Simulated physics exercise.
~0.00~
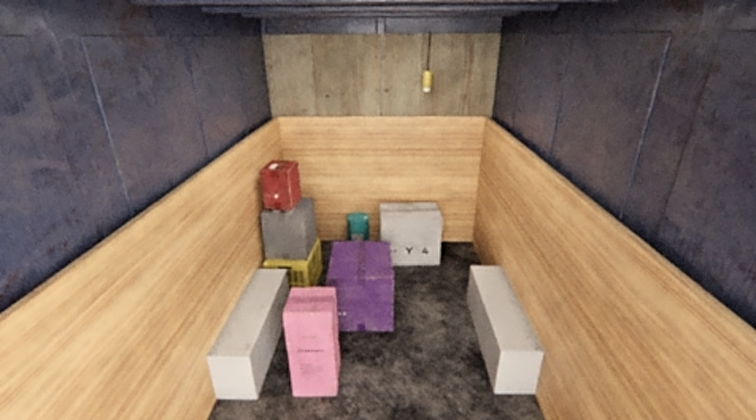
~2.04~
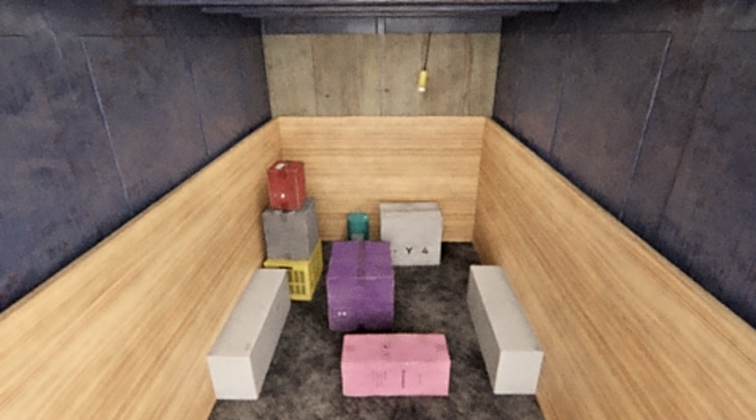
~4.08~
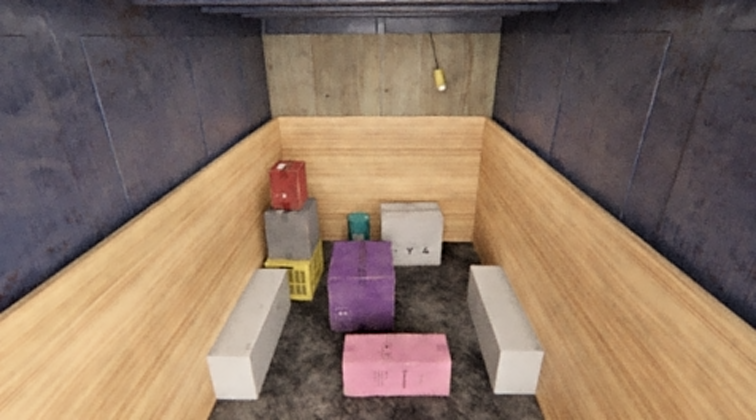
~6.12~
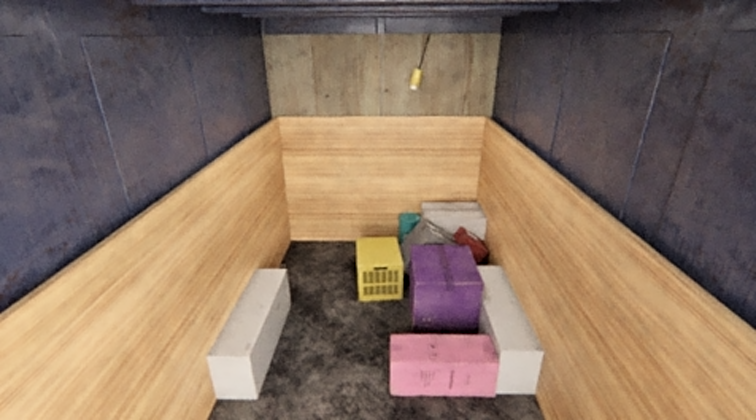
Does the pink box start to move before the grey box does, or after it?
The pink box starts to move first, toppling onto its side while the grey box is still in its stack. The grey box only moves later, when the load shifts to the right.
